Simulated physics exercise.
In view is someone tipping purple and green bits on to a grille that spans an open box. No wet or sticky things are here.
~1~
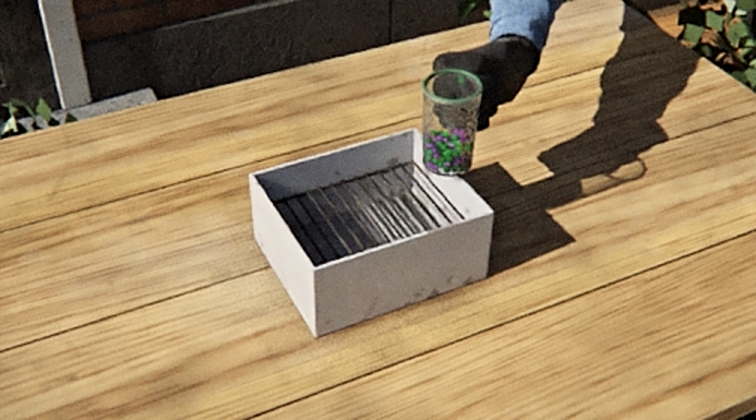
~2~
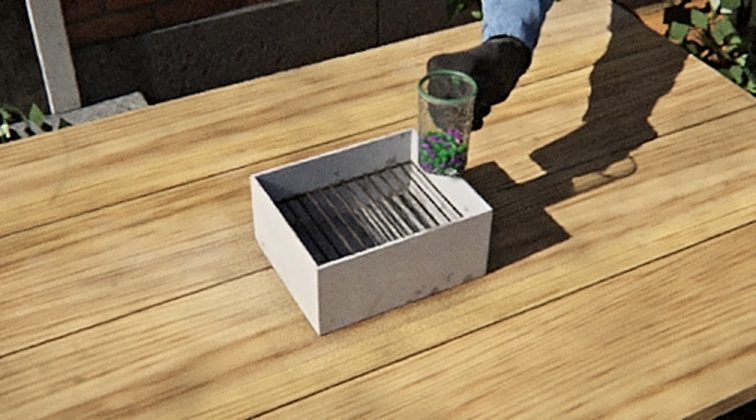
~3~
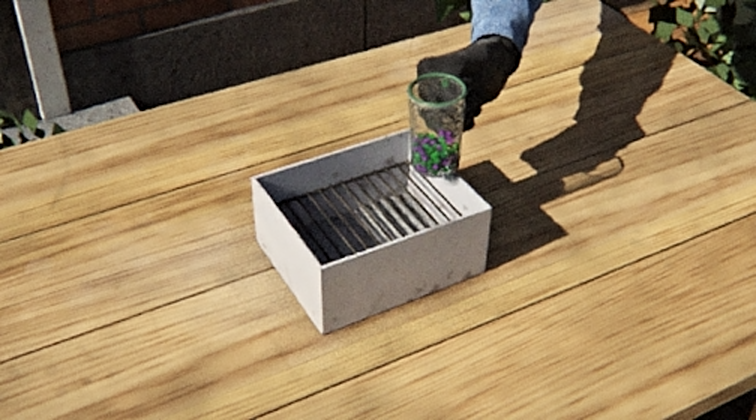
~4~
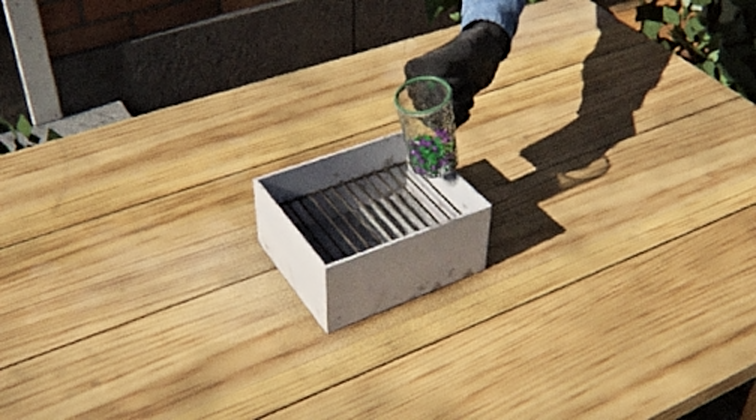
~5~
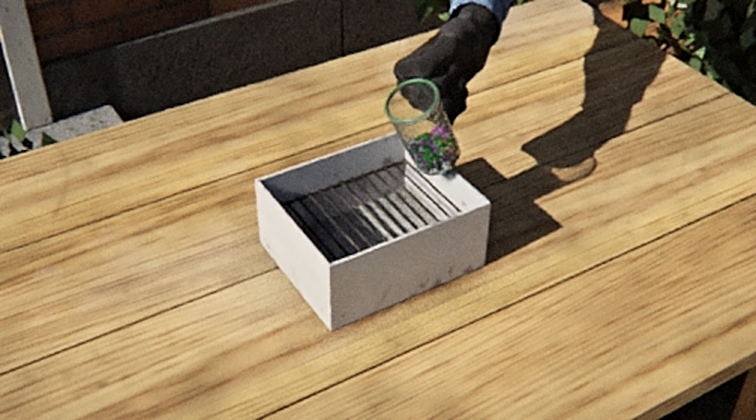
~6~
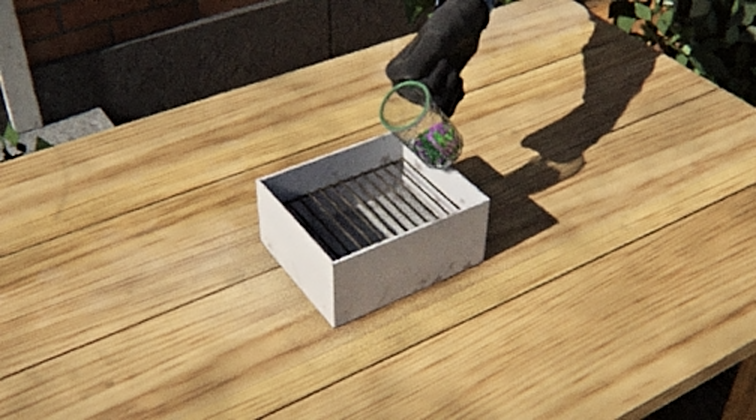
We see a gloved hand holding a clear cup of small purple and green pieces above a pale open box with a dark grille inside, moving it slightly left, then gradually tilting it leftward over the box's far corner.
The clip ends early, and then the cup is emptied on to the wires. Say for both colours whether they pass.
In the end the purple ones slide between the bars and the green ones slide between the bars.
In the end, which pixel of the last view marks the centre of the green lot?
Roughly at pixel (352, 258).
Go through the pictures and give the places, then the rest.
The first frame shows cup near (450, 124), upright; rack near (313, 242), 14 wires across; purple clay pellets near (452, 150), narrower than the gaps; green marbles near (445, 152), narrower than the gaps.
The second frame shows cup near (445, 125), upright; green ones near (440, 152).
The third frame shows cup near (436, 127), upright; purple ones near (439, 152).
The fourth frame shows cup near (429, 129), tipped 12°; green ones near (430, 154).
The fifth frame shows cup near (425, 129), tipped 24°; purple ones near (437, 148).
The sixth frame shows cup near (424, 128), tipped 35°; rack near (322, 239); purple ones near (439, 142); green ones near (435, 146).
Then, 0.43 s on from there, purple ones, the whole lot in the cup; green ones, the whole lot in the cup.
Then, 0.90 s on from there, purple ones, the whole lot in the cup; green ones, the whole lot in the cup.
Then, 1.45 s on from there, purple ones, only a few in the cup, near a third on or over the wires, near two thirds under the rack; green ones, near a third on or over the wires, near two thirds under the rack.
In the end, purple ones, the whole lot under the rack; green ones, the whole lot under the rack.
